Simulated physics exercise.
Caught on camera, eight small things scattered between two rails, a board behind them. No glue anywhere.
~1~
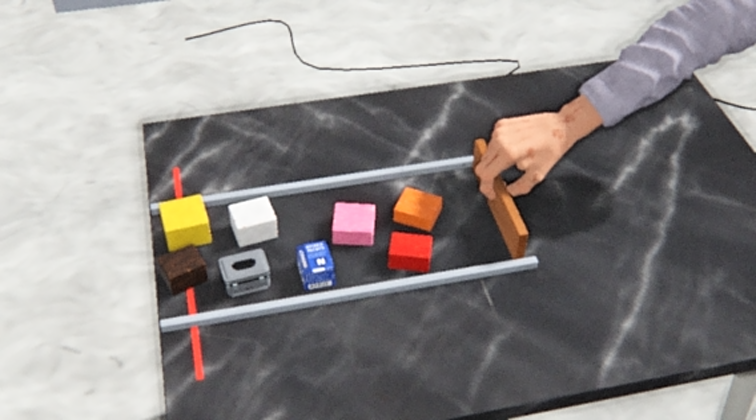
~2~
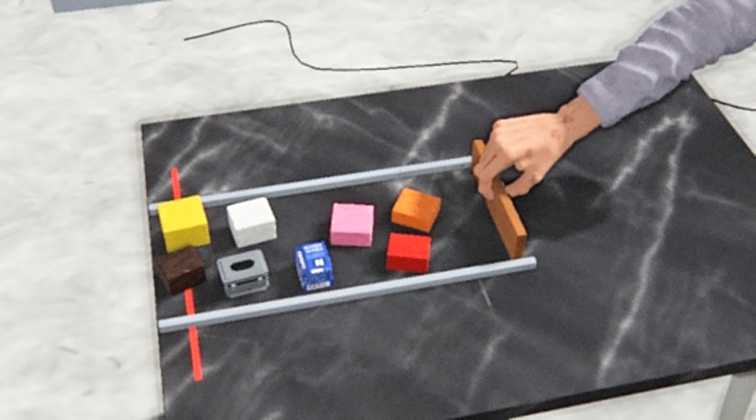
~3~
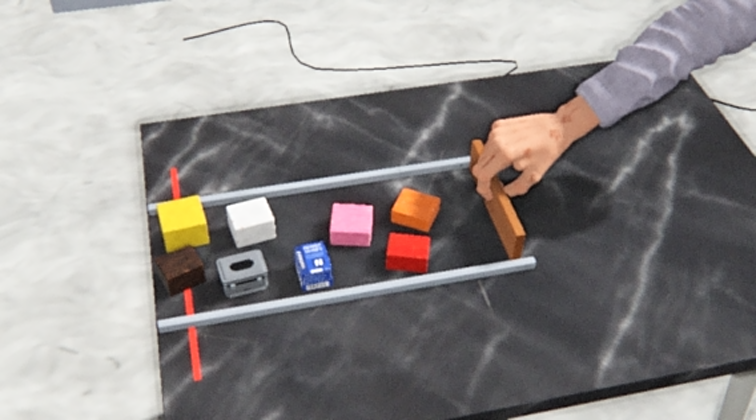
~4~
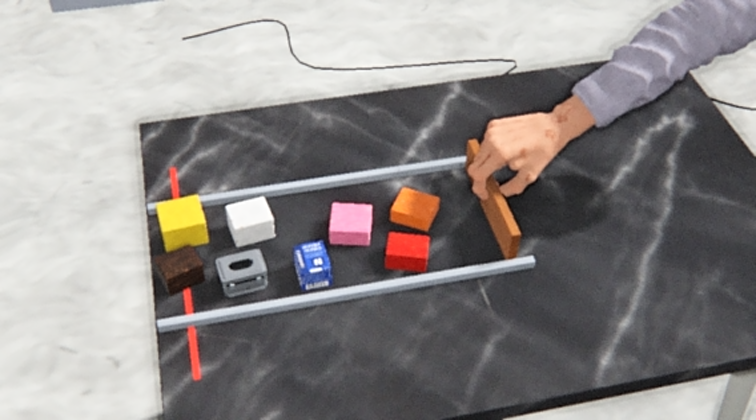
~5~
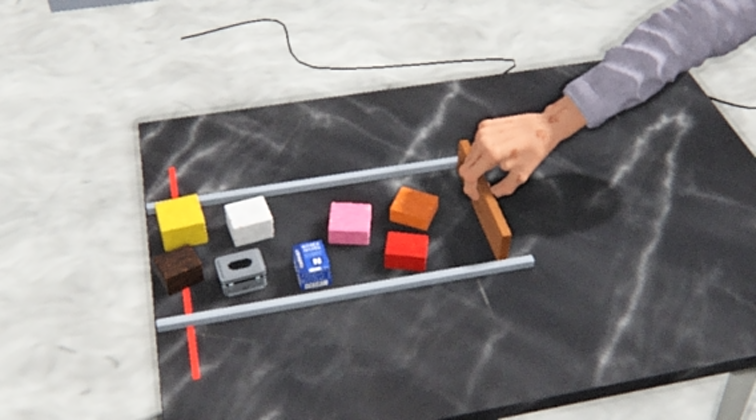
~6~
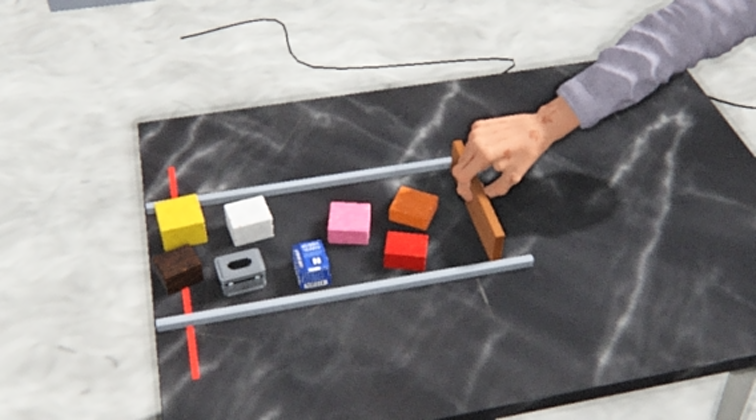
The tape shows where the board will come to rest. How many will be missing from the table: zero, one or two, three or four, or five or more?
Outcome: The number that fall off is five or more.
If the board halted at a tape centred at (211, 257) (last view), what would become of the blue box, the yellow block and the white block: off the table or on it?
The blue box does not fall, the yellow block falls, the white block holds on.
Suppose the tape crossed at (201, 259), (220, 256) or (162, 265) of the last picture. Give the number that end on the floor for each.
It would be 5, 3 and 8.
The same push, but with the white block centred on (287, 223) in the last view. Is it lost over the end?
Then it is lost.
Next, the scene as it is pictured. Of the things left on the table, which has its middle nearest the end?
It is the white block.
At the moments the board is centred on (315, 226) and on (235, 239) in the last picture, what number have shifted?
7 and 8.
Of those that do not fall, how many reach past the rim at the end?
The number is 3.
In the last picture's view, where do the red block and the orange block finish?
Near (165, 299) and (161, 260).
Soon after, none off yet; black block at rest near (179, 269); yellow block at rest near (181, 223); grey case at rest near (241, 273).
After that, none off yet; black block tilting a little near (141, 273); yellow block displaced about its own width near (137, 219); grey case displaced about its own width near (184, 287).
In the end, the number that fall off is five or more; gone, pink block, blue box, grey case, yellow block and black block.
